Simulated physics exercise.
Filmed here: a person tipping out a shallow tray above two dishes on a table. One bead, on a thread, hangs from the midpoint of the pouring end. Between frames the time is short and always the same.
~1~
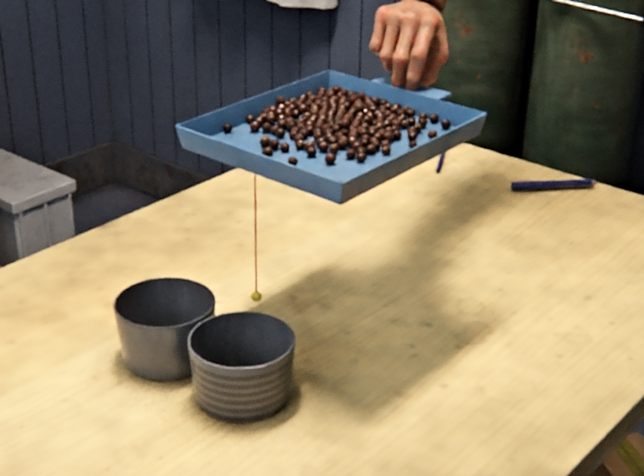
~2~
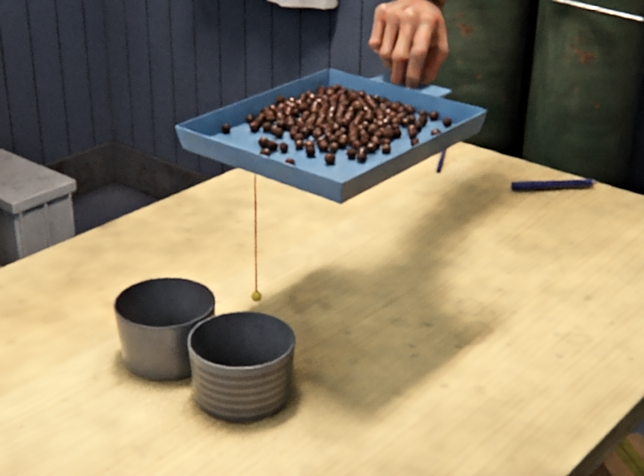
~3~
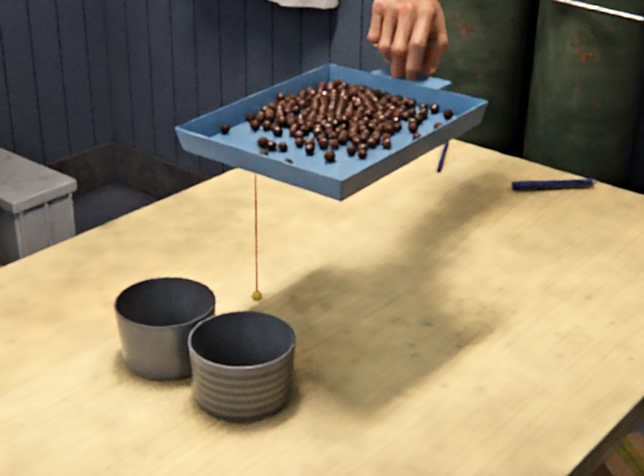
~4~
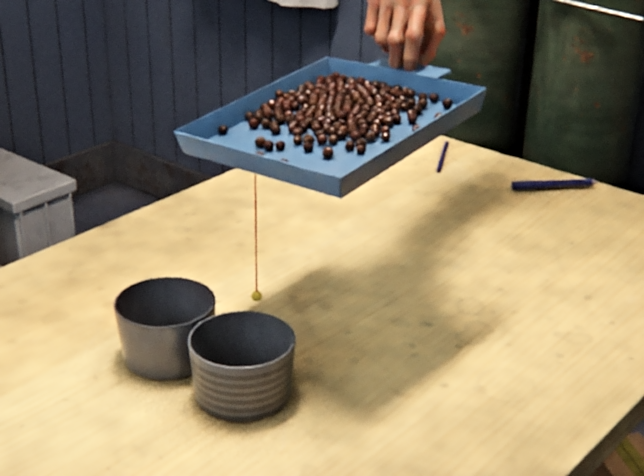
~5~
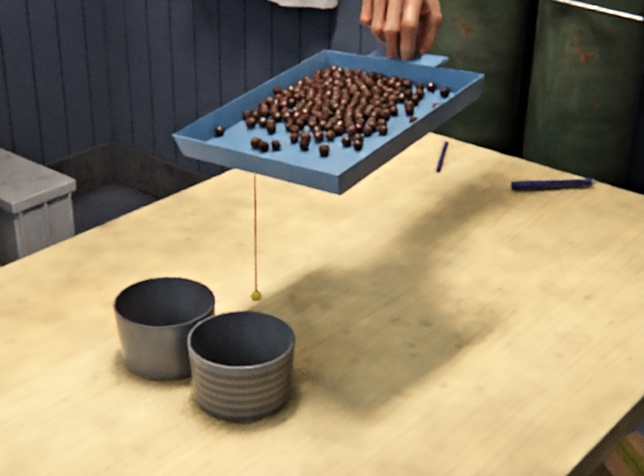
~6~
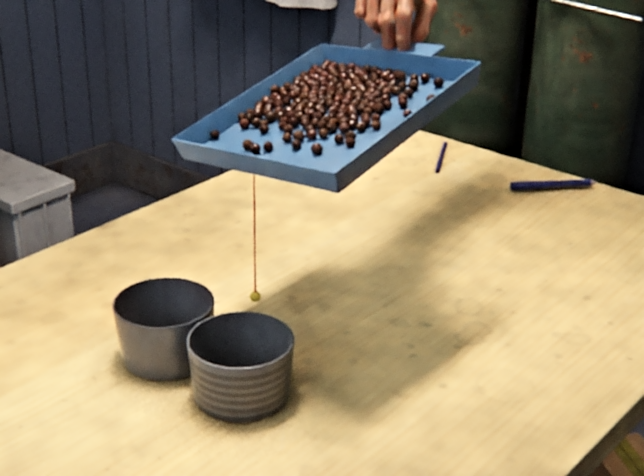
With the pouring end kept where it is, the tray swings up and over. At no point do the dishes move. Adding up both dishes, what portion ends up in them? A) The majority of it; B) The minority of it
A.
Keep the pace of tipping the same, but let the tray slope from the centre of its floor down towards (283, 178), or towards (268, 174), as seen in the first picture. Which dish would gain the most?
For the first slope the righthand dish, for the second the righthand dish.
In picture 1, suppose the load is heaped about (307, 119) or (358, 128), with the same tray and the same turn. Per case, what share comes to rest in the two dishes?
The first start gives 70 percent and the second 70 percent.
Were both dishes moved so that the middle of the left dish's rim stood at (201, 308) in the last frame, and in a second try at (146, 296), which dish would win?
Taking the places in turn, it's the left side and then the left side.
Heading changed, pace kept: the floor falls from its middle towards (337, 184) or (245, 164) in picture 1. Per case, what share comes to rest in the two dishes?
The first try gives close to 0 per cent, the second close to 90 per cent.
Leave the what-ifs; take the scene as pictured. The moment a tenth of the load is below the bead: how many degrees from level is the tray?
About 70° of tilt.
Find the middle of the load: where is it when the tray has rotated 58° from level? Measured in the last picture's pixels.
The load is centred about (229, 127).
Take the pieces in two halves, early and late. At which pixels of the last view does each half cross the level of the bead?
It goes through near (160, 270) first, then near (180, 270).
Soon, tray tipped steeply; nearly all on the tray; a stray few outside both; a stray few in the air.
A while on, tray tipped right over; a small part on the tray; about two thirds in the left dish; about a quarter outside both; a small part in the air.
Towards the end, tray tipped past a quarter turn; about two thirds in the left dish; about a third outside both.
Finally, tray tipped past a quarter turn; none in the right dish; about two thirds in the left dish; about a third outside both.
